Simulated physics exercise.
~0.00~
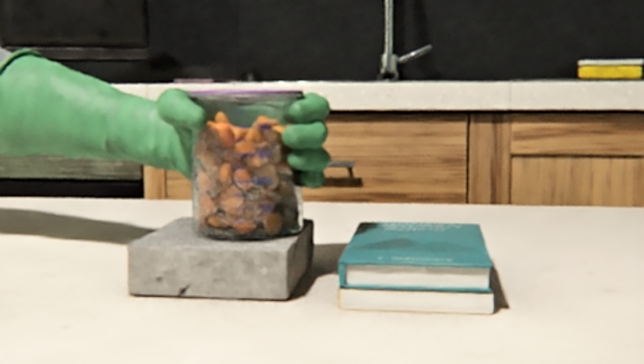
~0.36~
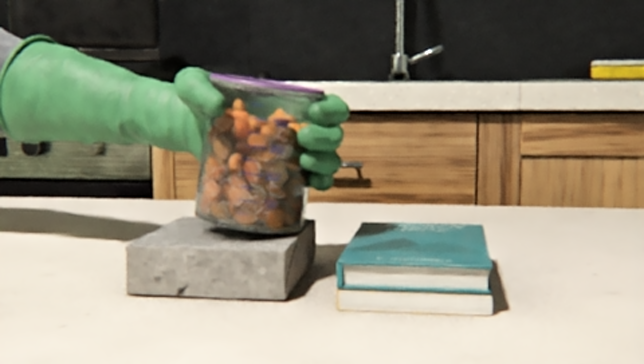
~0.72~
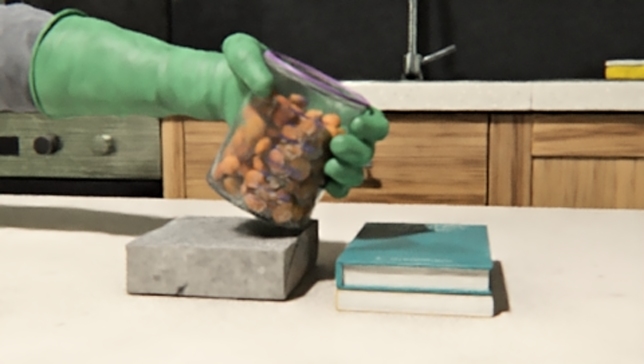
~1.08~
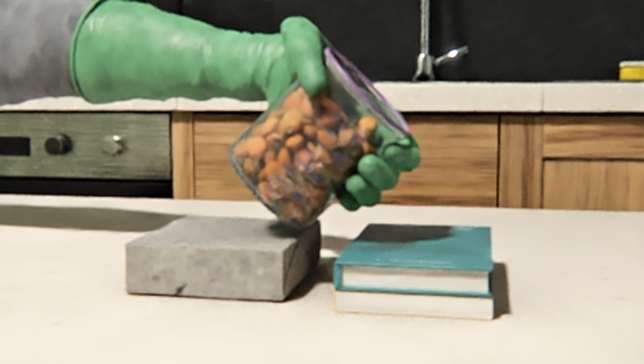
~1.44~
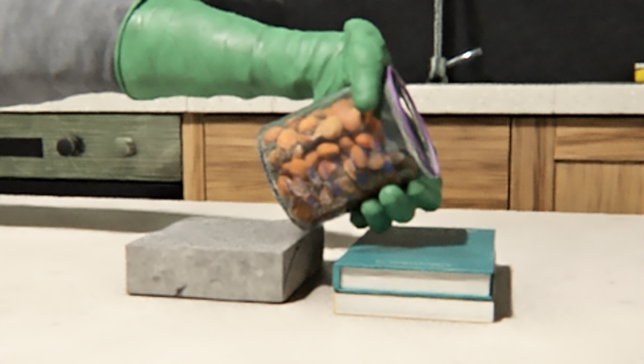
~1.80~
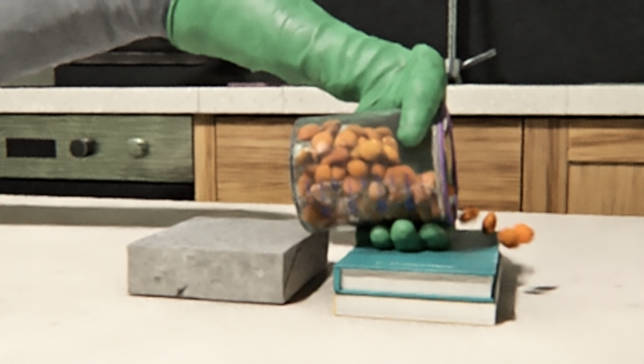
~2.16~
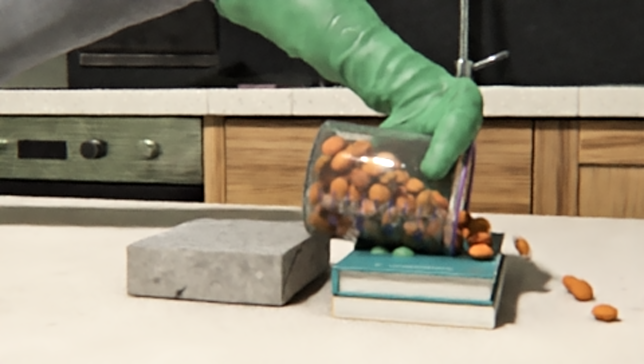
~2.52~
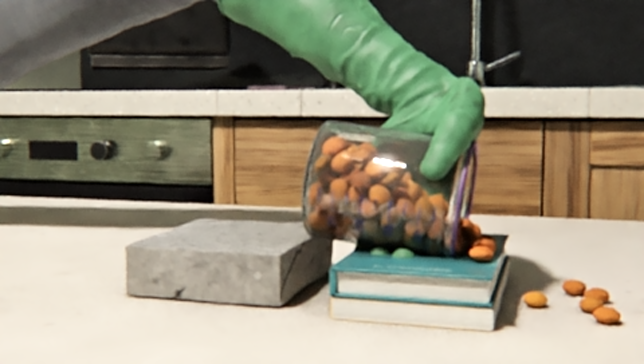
A hand in a green rubber glove grips a clear, purple-rimmed container filled with small orange-brown pieces, holding it upright on a grey stone block. The block sits at the left of a pale countertop, with teal books stacked to its right, seen from the front in a kitchen with wooden cabinets as the view drifts slightly sideways. The hand lifts and tips the container rightward until it lies on its side. It lowers it onto the books, and a few pieces spill from the mouth and scatter on the counter. The container ends resting there, still mostly full.
